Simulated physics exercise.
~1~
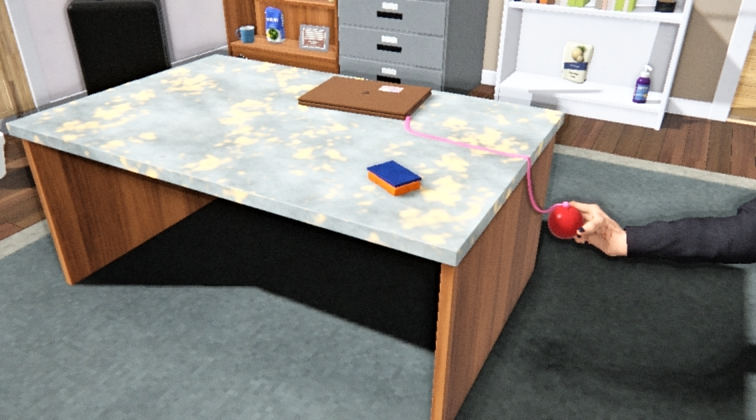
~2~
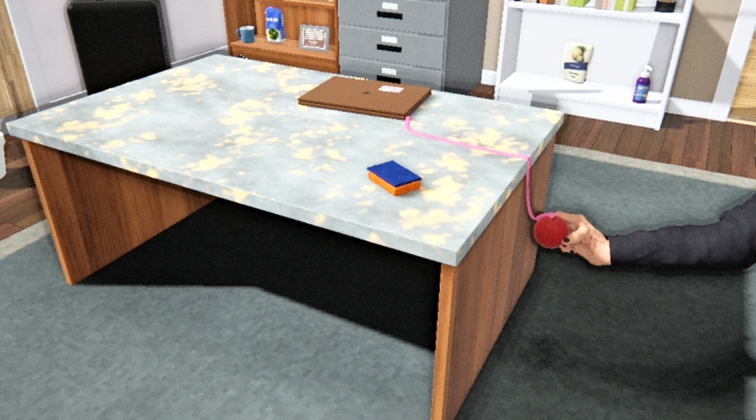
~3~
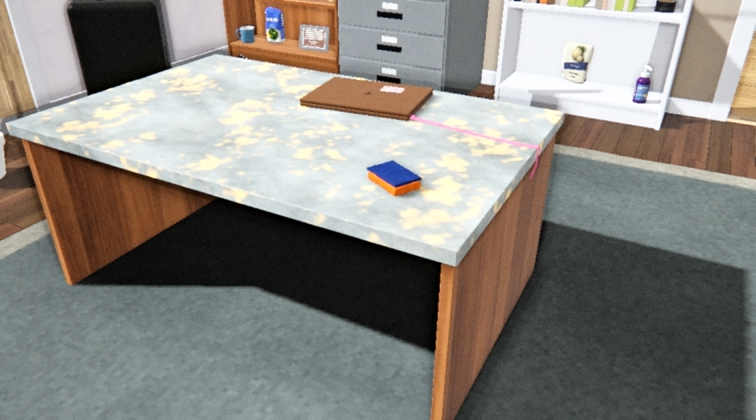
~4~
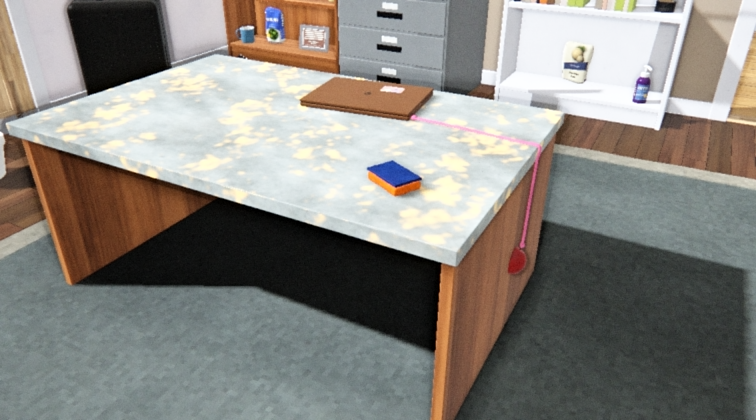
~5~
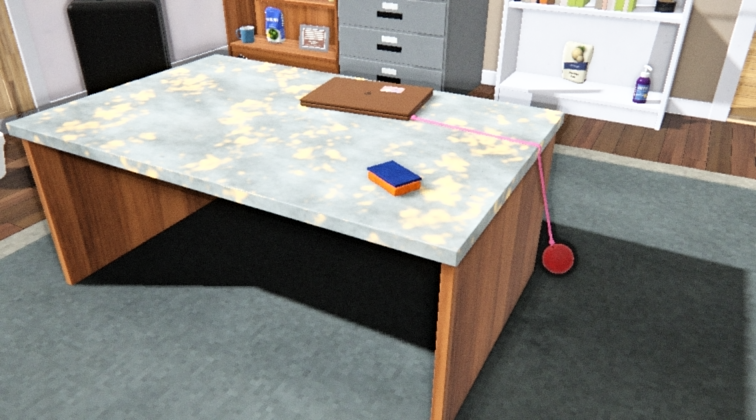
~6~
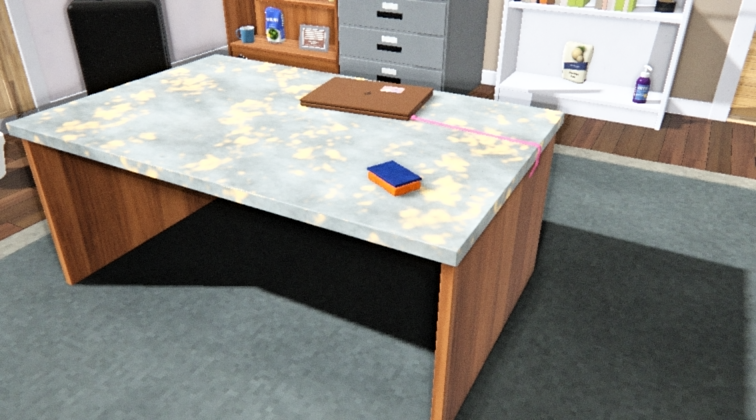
The video shows a hand holding a red apple on a pink ribbon that runs to a brown laptop on a desk beside a sponge. The hand lets go, the apple swings below the desk's edge and finally goes out of view, while laptop and sponge stay put.
